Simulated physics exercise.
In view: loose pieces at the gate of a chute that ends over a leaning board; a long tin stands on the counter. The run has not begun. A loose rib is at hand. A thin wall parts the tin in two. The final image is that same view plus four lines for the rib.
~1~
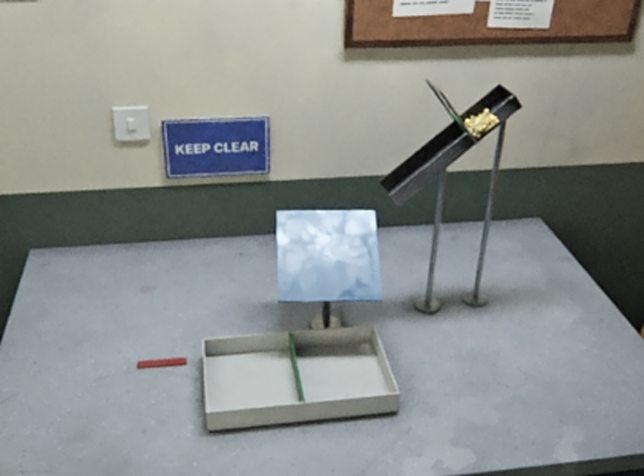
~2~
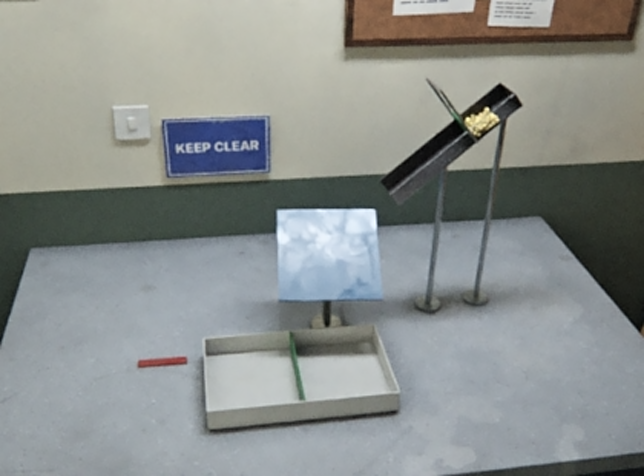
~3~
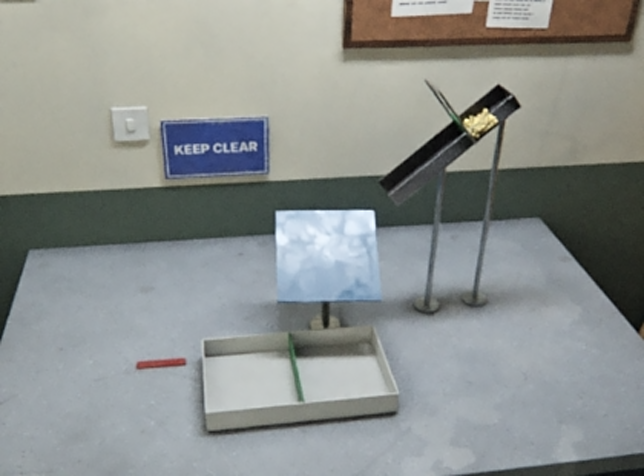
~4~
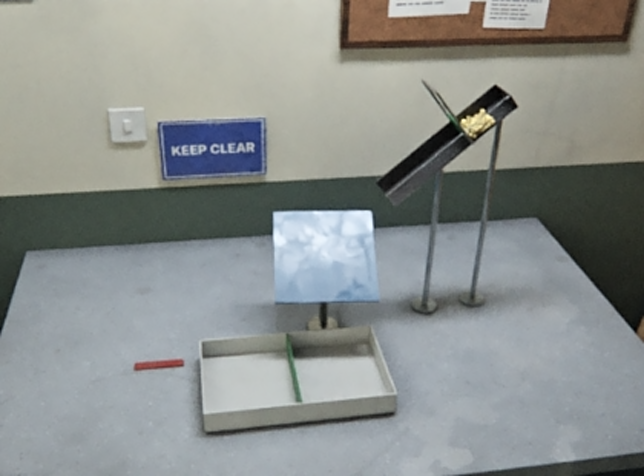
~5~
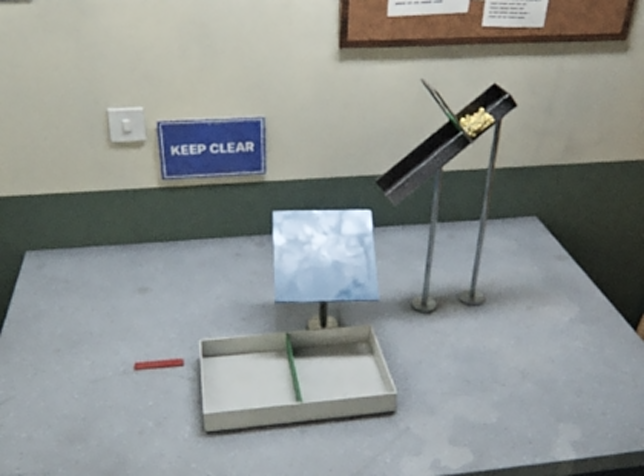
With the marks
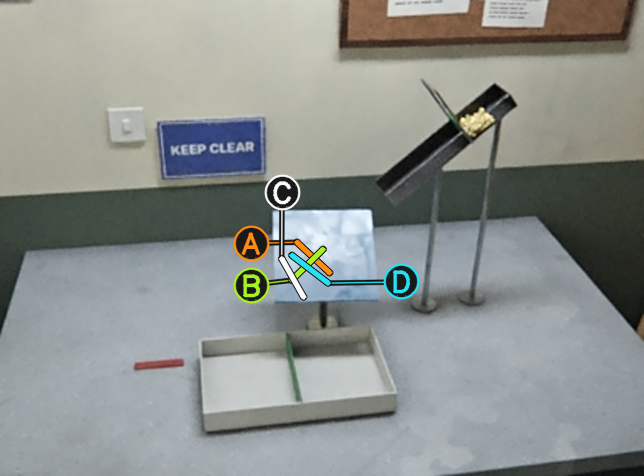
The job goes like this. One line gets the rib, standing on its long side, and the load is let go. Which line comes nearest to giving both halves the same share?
B works best here.
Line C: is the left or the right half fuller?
The right half.
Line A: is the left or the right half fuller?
Right.
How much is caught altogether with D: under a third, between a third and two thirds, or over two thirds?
Line D gives over two thirds.
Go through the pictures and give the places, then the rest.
Load behind the gate (475, 127), soya beans; lip of the chute (393, 199), sloping fairly steeply, in the first picture.
Middle of the board (329, 253), tilted fairly steeply; middle of its low edge (331, 300); of its high edge (326, 209), in the second picture.
Front corners of the tin (206, 412) and (398, 393); front end of its middle wall (304, 402); gate still shut (458, 122), in the third picture.
Middle of the load (471, 127); lip (389, 200), in the fourth picture.
Middle of the load (471, 126); lip (389, 199), in the fifth picture.
On the marked copy, line A from (296, 242) to (329, 272); line B from (323, 249) to (291, 280); line C from (281, 258) to (303, 297); line D from (291, 255) to (328, 283).
If A is chosen, of what is caught, about a tenth in the left half, almost all in the right.
If B is chosen, of what is caught, roughly two thirds in the left half, roughly a third in the right.
If C is chosen, of what is caught, about a tenth in the left half, almost all in the right.
If D is chosen, of what is caught, about a tenth in the left half, almost all in the right.
